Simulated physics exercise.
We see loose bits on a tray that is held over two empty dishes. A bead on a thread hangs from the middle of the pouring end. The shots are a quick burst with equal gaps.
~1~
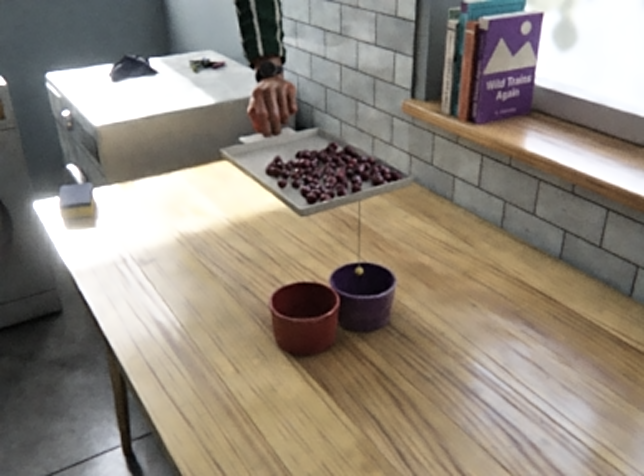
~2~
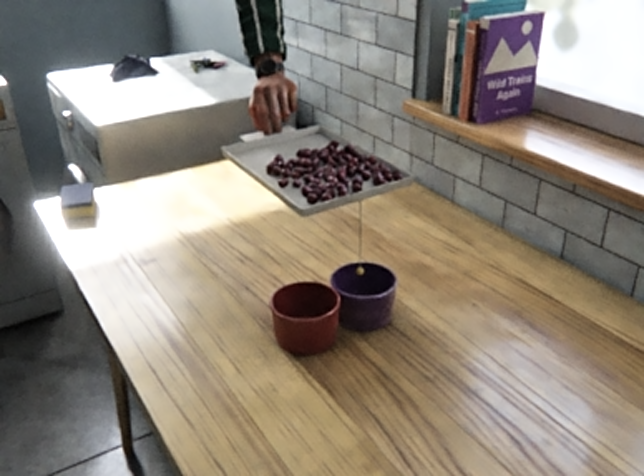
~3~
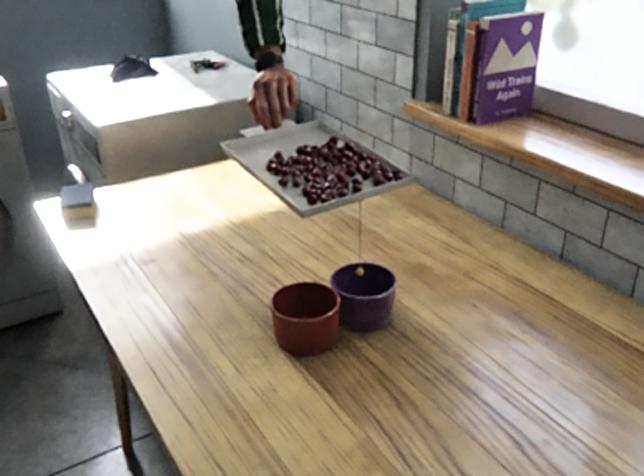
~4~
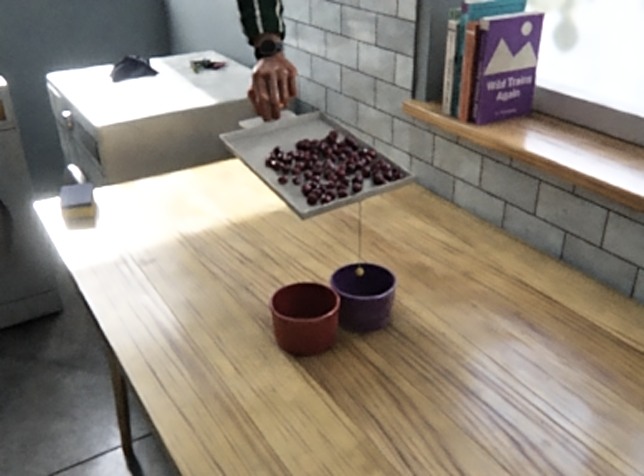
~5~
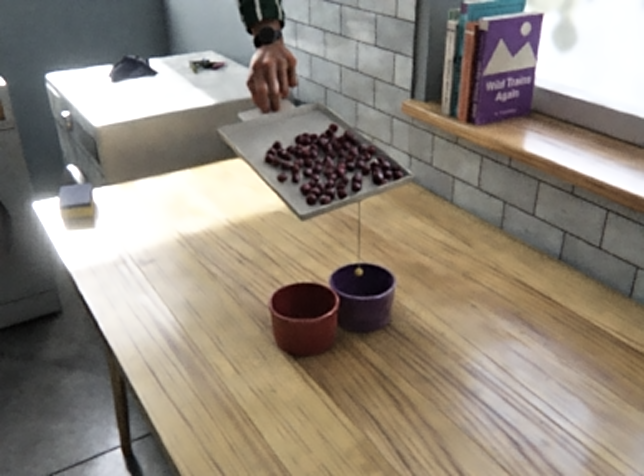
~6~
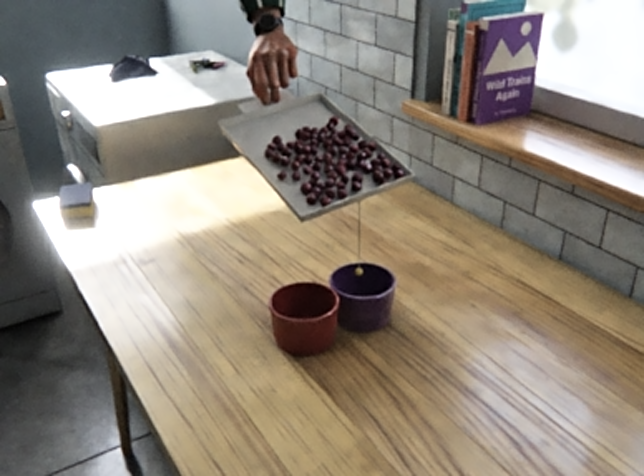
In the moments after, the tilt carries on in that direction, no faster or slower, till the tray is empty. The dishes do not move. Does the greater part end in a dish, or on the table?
They take under half between them.
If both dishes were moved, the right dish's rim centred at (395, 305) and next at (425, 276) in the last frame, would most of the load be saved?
First above a half, then below a half.
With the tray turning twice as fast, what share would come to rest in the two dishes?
It comes to 20 per cent or so.
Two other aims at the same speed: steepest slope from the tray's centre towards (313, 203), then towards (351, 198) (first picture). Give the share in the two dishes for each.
The first gives 30 %, the second 10 %.
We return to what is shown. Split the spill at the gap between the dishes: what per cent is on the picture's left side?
It comes to 20 per cent or so.
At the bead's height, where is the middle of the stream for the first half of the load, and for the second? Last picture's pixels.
The first part at (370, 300); the rest at (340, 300).
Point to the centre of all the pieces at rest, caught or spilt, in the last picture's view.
Close to (362, 363).
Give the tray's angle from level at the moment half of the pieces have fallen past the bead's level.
Roughly 115°.
Soon, tray tipped steeply; nearly all on the tray; a stray few outside both.
A while on, tray tipped right over; nearly all on the tray; a stray few outside both.
Towards the end, tray tipped past a quarter turn; a small part in the left dish; a stray few in the right dish; most outside both.
Finally, tray tipped past a quarter turn; a small part in the left dish; a stray few in the right dish; most outside both.
